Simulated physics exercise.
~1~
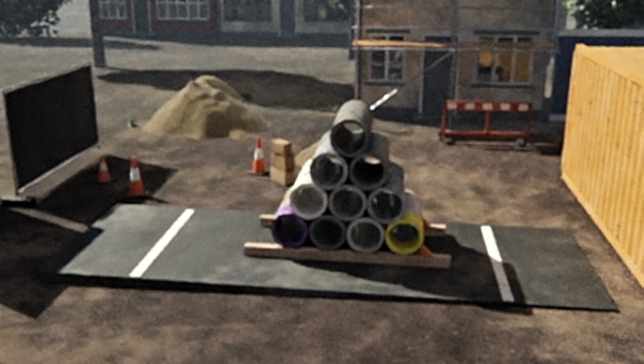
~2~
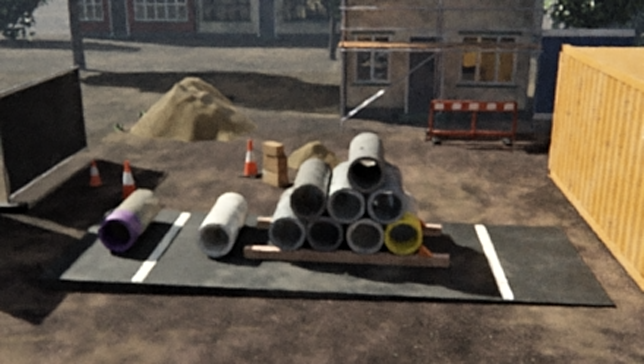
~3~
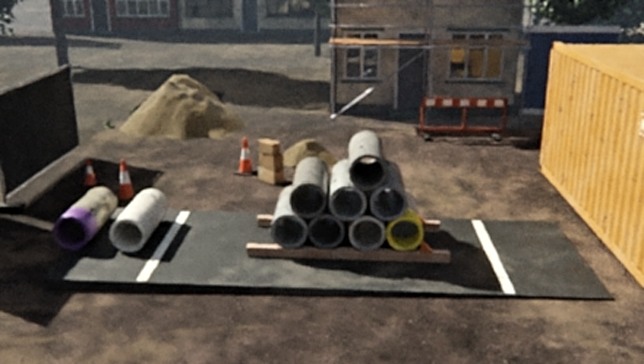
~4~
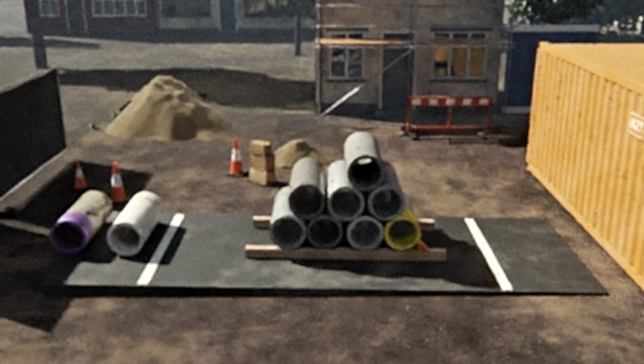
Building yard with a pyramid of concrete pipes, the purple-marked one and a neighbour rolling left past a white line and stopping.
